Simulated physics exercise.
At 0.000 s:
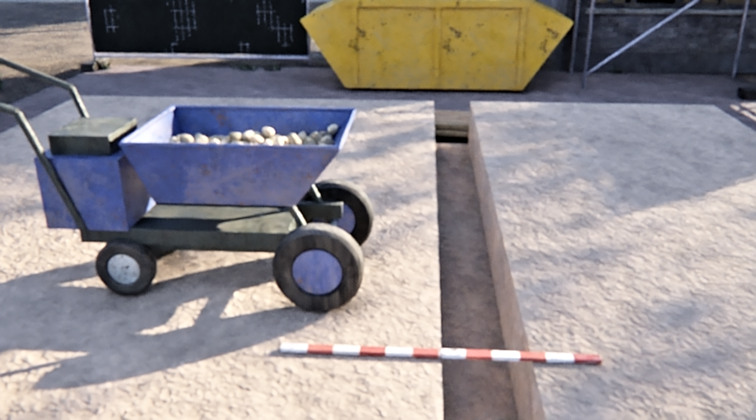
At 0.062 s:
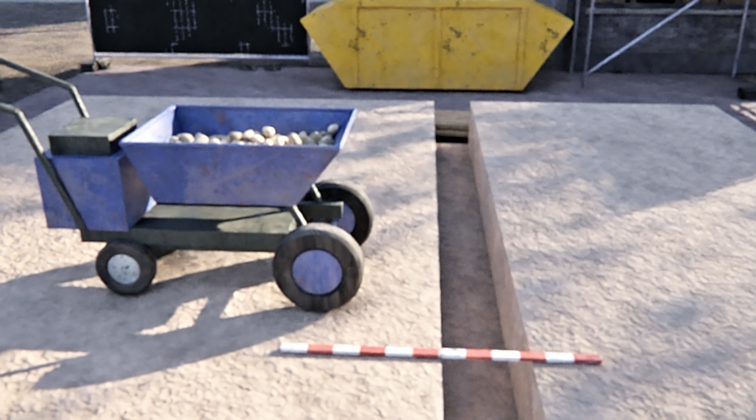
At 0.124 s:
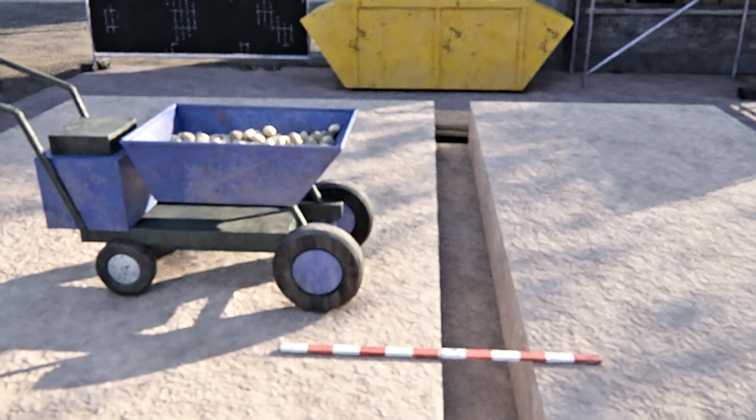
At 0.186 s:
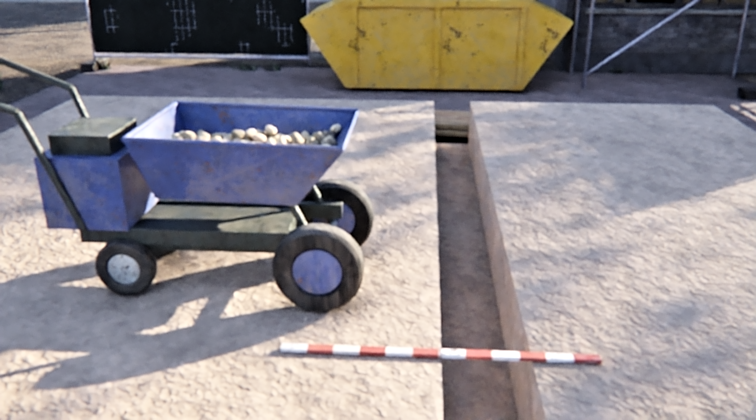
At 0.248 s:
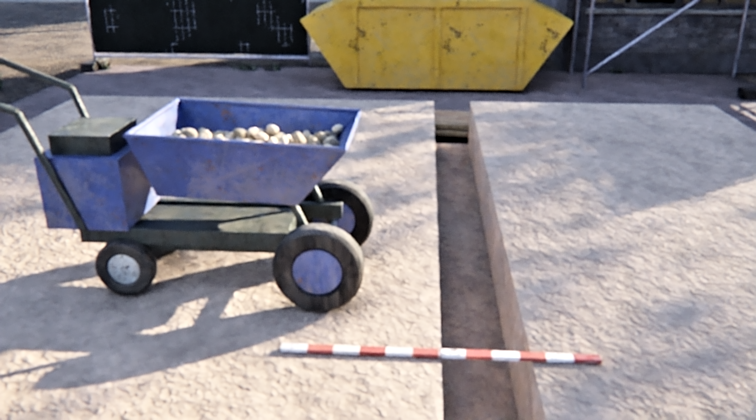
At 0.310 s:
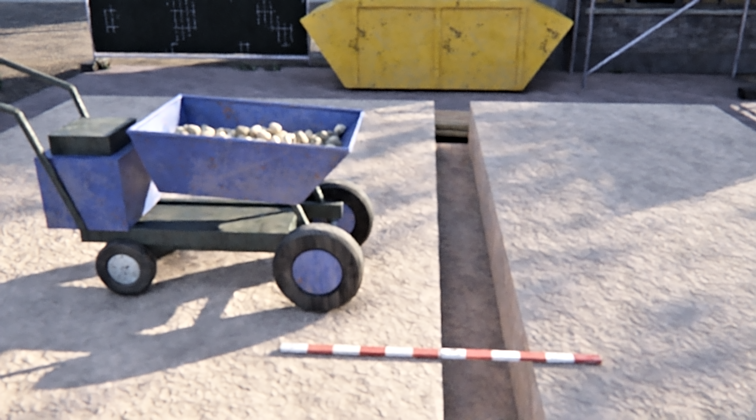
Outdoor yard with a yellow skip behind, a blue barrow tray of pale cobbles tilting very slightly toward a straight-sided trench.
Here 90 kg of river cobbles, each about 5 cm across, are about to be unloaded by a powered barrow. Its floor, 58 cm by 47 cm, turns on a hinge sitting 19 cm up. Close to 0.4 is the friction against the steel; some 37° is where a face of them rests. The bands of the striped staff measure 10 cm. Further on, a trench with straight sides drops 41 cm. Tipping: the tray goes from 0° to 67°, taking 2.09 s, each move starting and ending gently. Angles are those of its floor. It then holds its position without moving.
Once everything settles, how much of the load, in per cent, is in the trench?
Once it settles, about 92 per cent of the load is there.
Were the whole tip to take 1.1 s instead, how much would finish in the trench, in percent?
Probably about 80 in a hundred.
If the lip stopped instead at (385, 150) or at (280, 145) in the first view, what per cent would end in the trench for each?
From the first place around 50 per cent, from the other around 75.
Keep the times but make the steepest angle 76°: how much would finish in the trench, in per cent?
It comes out at about 90 percent.
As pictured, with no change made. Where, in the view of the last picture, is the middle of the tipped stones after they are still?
Roughly at pixel (481, 348).
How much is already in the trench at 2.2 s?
I'd put it near 45 per cent.
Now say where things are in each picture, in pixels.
Lip at (340, 149), floor tilted 0°, highest stones at (263, 138), in the first frame.
The tray is at 0°, its lip at (340, 149); the top of the load is at (263, 138); the stones move at 0.1 m/s on average, in the second frame.
The tray is at 1°, its lip at (342, 149); the top of the load is at (253, 138); the stones move at 0.1 m/s on average, in the third frame.
Lip at (344, 149), floor tilted 1°, highest stones at (254, 137); the stones move at 0.1 m/s on average, in the fourth frame.
Lip at (346, 150), floor tilted 3°, highest stones at (253, 136); the stones move at 0.2 m/s on average, in the fifth frame.
The tray is at 4°, its lip at (349, 151); the top of the load is at (245, 134); the stones move at 0.2 m/s on average, in the sixth frame.
After 1.6 s the floor is at 57°; 100 % in the tray; the foremost stones are at (433, 194).
After 2.2 s the floor is at 67°; 50 % in the tray, 44 % in the trench, 6 % past the trench; the foremost stones are at (549, 284).
After 2.5 s the floor is at 67°; 27 % in the tray, 65 % in the trench, 8 % past the trench; the foremost stones are at (620, 281).
After 4.5 s the floor is at 67°; 0 % in the tray, 92 % in the trench, 8 % past the trench; the foremost stones are at (660, 283).
